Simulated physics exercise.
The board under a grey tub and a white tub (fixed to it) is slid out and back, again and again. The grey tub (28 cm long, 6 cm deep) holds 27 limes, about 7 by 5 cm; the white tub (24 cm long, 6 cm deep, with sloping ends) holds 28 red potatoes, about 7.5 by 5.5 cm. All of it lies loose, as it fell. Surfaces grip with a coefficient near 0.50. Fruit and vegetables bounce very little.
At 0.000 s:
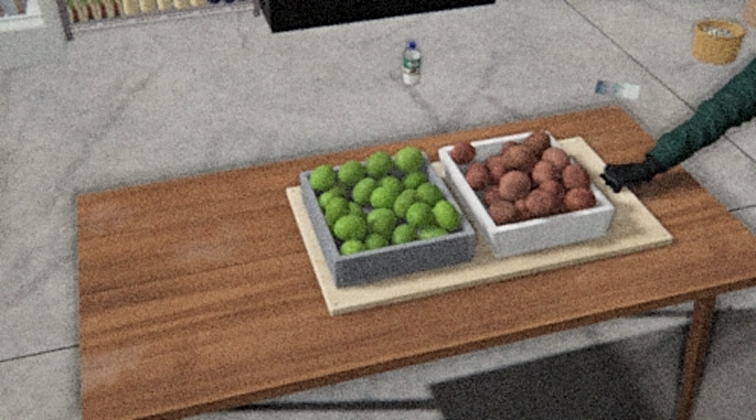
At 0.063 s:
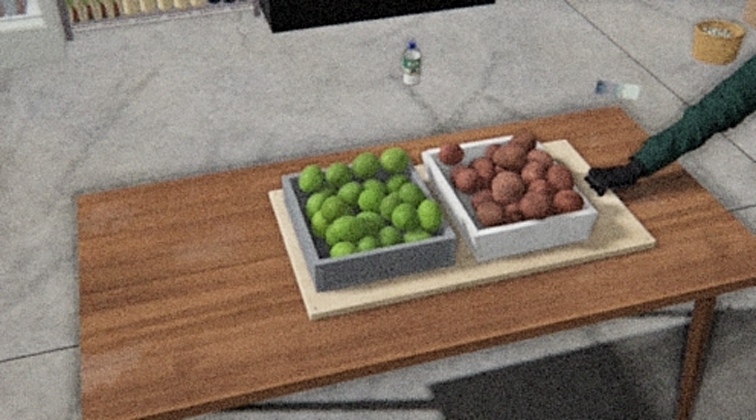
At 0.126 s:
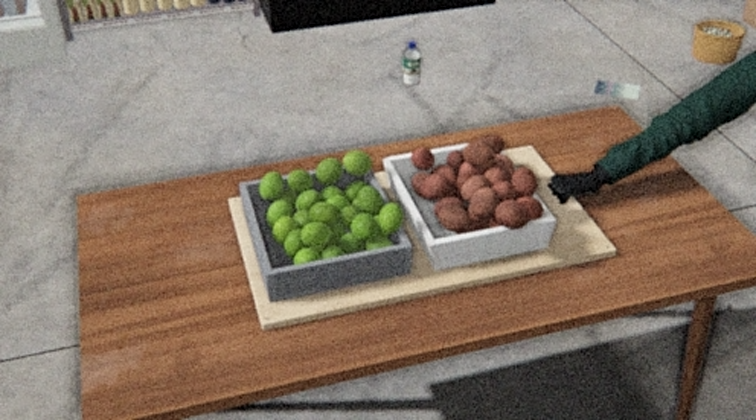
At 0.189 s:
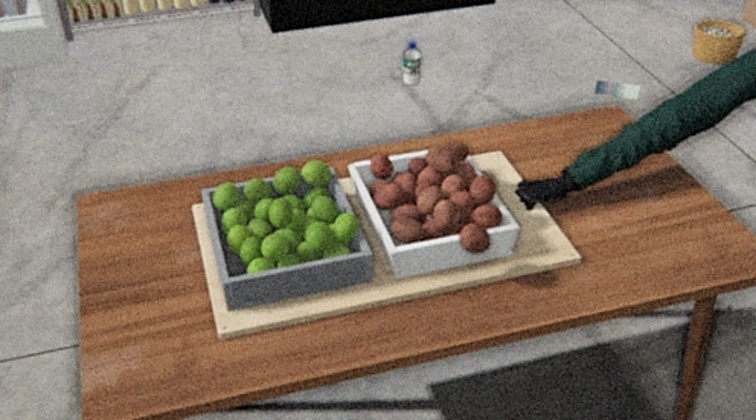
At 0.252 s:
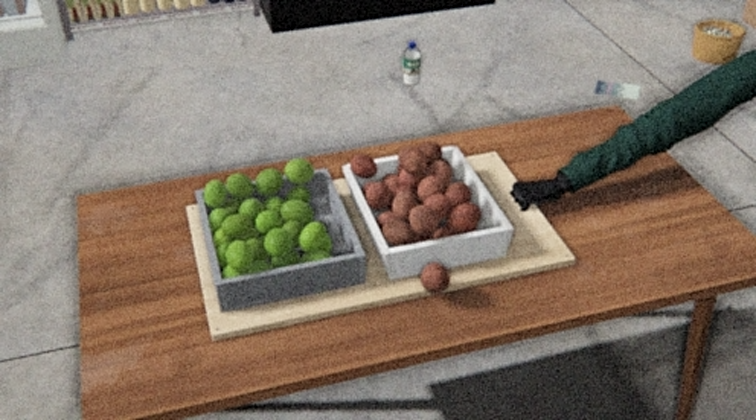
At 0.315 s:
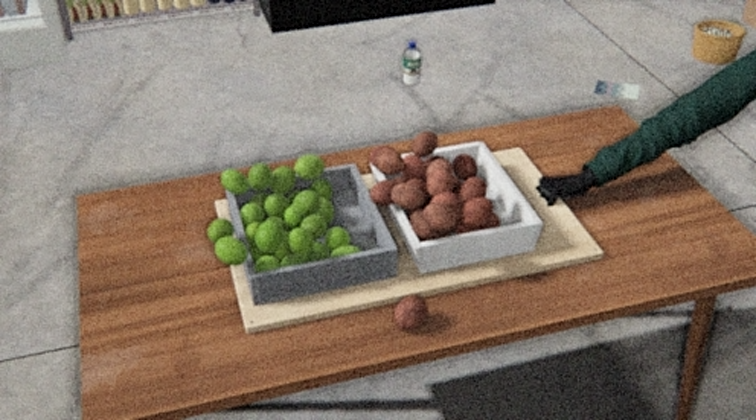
A dark-sleeved, black-gloved arm reaches in from the right over a wooden table on a grey floor, seen from above by a still camera. A pale board holds a grey tub of green limes on the left and a white tub of reddish-brown potatoes on the right. The board slides left, then partway back right, as a potato drops out and rolls toward the near edge and limes spill left.
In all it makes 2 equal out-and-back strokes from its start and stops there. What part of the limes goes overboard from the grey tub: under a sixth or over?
It sheds more than a sixth of them.
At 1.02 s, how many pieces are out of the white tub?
Out by then, roughly: White tub 12.
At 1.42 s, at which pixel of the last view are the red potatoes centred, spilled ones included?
Around (539, 201).
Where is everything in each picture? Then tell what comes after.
In the first frame (each is followed by its nearest rim corner in this view), grey tub, (341, 258); white tub, (498, 229); shifted 0 cm; none out.
Grey tub, (320, 262); white tub, (479, 233); shifted 4 cm, in the second frame.
Grey tub, (272, 272); white tub, (435, 242); shifted 14 cm; 1 out, the lowest potato at (512, 215), in the third frame.
Grey tub, (229, 280); white tub, (396, 250); shifted 23 cm; 1 out, the lowest potato at (475, 239), in the fourth frame.
Grey tub, (222, 281); white tub, (390, 251); shifted 24 cm; 1 out, the lowest potato at (435, 278), in the fifth frame.
Grey tub, (256, 275); white tub, (421, 245); shifted 18 cm; 4 out, the lowest potato at (411, 313), in the sixth frame.
After 0.49 s, grey tub 22 in, 5 out and white tub 20 in, 8 out.
After 0.71 s, grey tub 18 in, 9 out and white tub 22 in, 6 out.
After 1.02 s, grey tub 18 in, 9 out and white tub 17 in, 11 out.
Outcome (at 1.42 s), grey tub 18 in, 9 out and white tub 16 in, 12 out. Asked share, 9 of 27, 33 per cent.
